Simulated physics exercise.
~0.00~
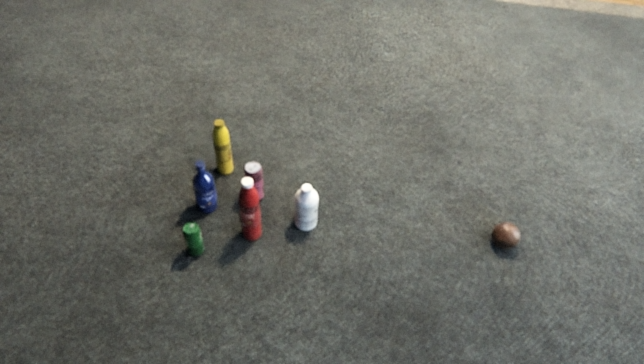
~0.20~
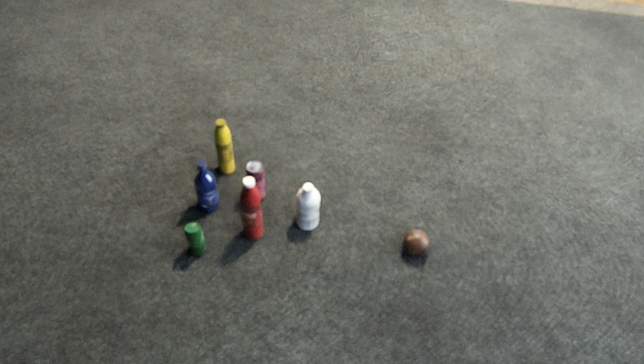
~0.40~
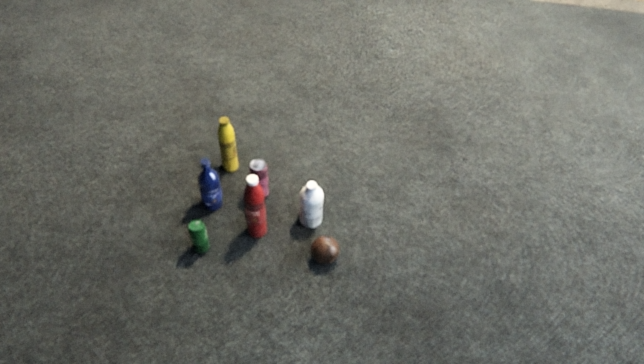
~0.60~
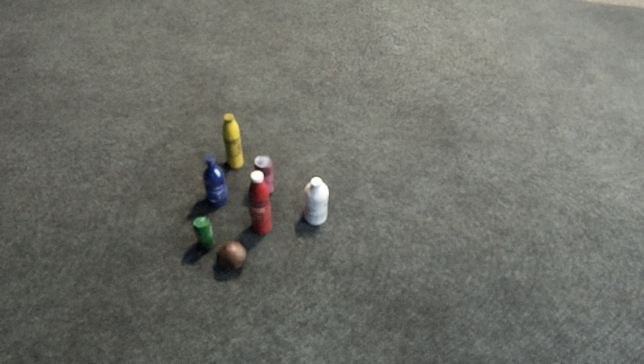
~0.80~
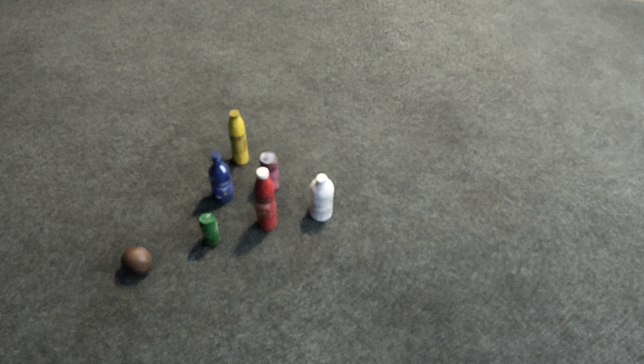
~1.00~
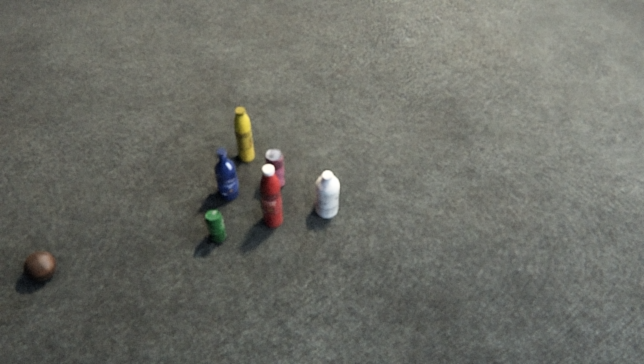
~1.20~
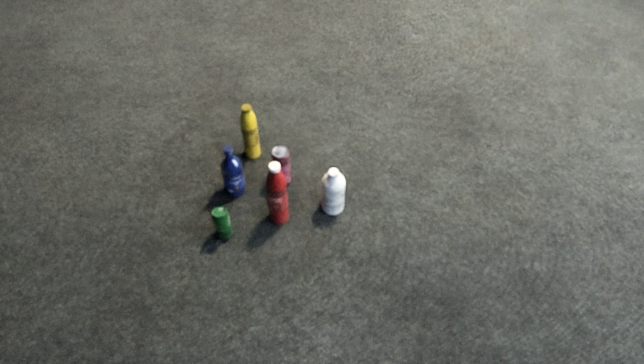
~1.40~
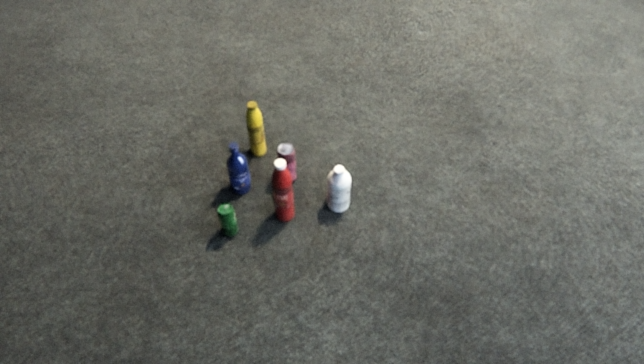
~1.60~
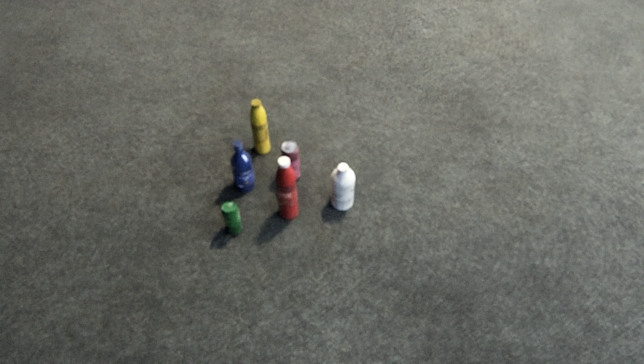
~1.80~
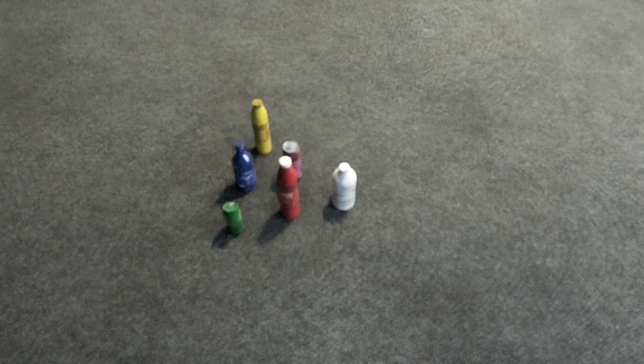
On a grey carpeted floor, a brown ball rolling left past upright bottles and cans and out of view, leaving all standing.
